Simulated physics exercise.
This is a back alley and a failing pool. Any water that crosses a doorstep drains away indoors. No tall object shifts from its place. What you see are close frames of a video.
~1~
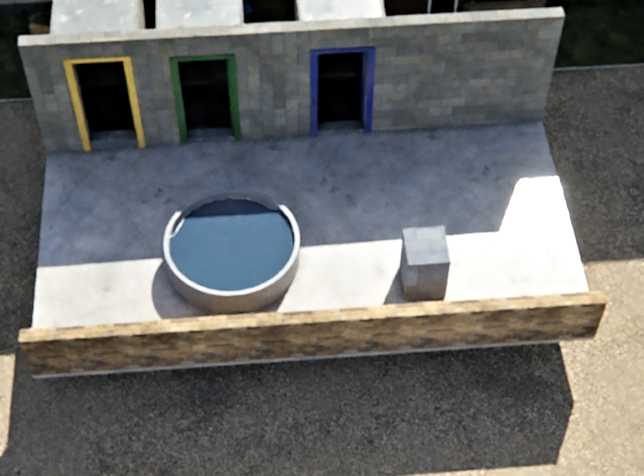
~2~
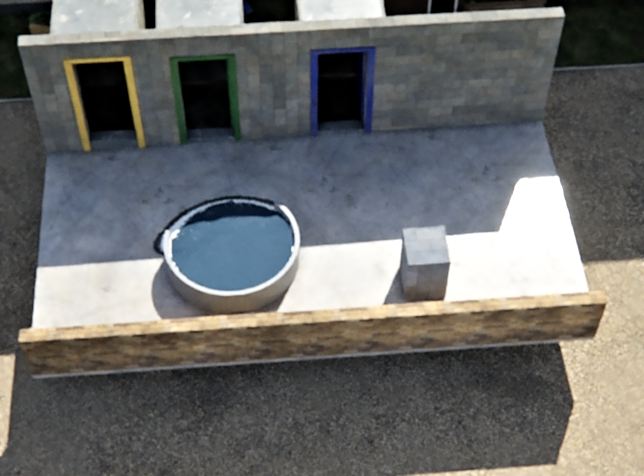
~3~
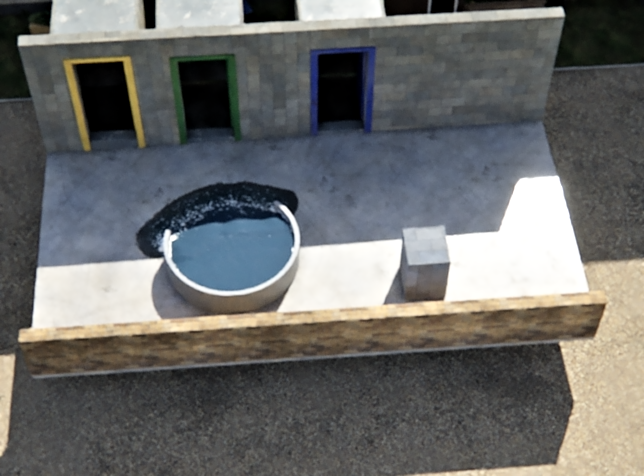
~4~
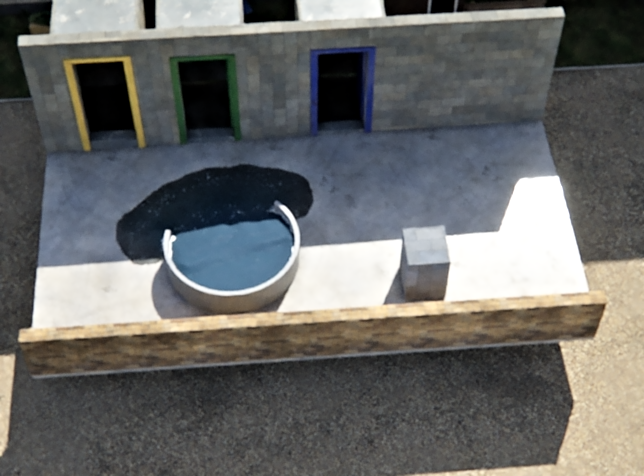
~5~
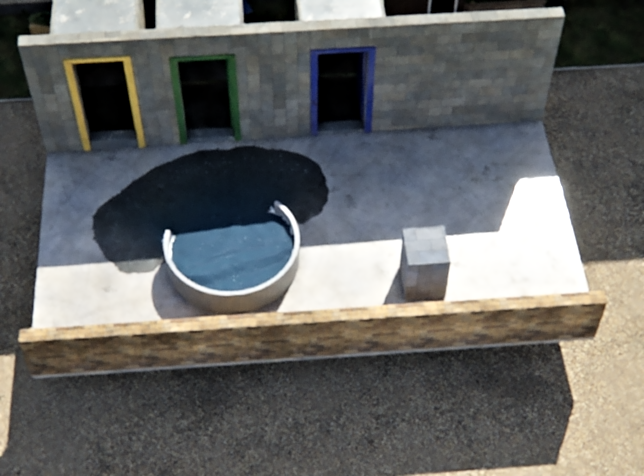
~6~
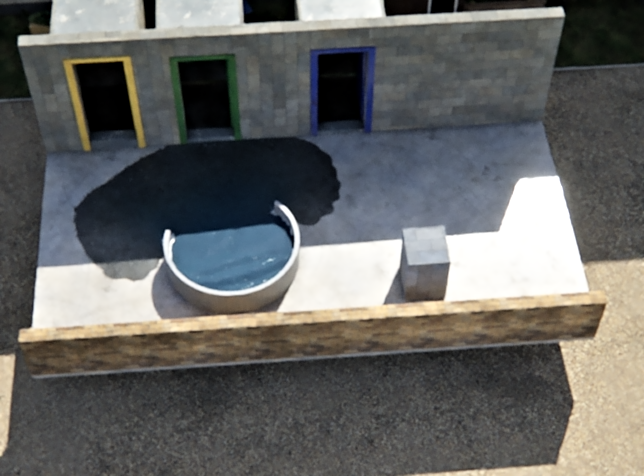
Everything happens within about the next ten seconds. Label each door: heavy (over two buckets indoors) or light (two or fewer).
Green door - heavy; blue door - light; yellow door - light.
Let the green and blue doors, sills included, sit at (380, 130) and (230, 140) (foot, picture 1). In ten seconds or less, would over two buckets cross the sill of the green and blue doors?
Then: The green door lets less in; the blue door goes over.
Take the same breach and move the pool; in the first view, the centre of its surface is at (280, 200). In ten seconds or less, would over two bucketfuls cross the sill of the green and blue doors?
So, green surpasses the cutoff, and as for blue, it surpasses the cutoff.
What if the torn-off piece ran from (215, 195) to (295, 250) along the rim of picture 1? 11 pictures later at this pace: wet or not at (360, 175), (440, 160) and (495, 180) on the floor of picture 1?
Taking each in turn, they come out watered, watered, watered.
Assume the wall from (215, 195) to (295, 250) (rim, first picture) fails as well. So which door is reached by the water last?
I'd say the door marked yellow.
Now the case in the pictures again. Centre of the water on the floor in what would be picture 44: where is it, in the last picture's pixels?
Near pixel (264, 199).
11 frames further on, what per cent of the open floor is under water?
By my count, 30 percent.
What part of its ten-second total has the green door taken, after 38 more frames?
Near 100 per cent, give or take.
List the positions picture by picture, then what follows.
The first frame shows the pool at (232, 243) is whole and still.
In the second frame, the front is at (160, 248), out from the gap on the pool's far side.
In the third frame, the front is at (143, 244), out from the gap on the pool's far side.
In the fourth frame, the front is at (122, 237), out from the gap on the pool's far side.
In the fifth frame, the front is at (100, 215), out from the gap on the pool's far side.
In the sixth frame, the front is at (83, 213), out from the gap on the pool's far side.
A moment on, water covers 30 % of the floor; the green door under two buckets in, the blue door wet at the sill, nothing in, the yellow door wet at the sill, nothing in.
Next, water covers 30 % of the floor; the green door over two buckets in, the blue door wet at the sill, nothing in, the yellow door wet at the sill, nothing in.
Then, water covers 40 % of the floor; the green door far over two buckets in, the blue door under two buckets in, the yellow door wet at the sill, nothing in.
Later, water covers 60 % of the floor; the green door far over two buckets in, the blue door under two buckets in, the yellow door wet at the sill, nothing in.
In the end, water covers 65 % of the floor; the green door far over two buckets in, the blue door under two buckets in, the yellow door wet at the sill, nothing in.
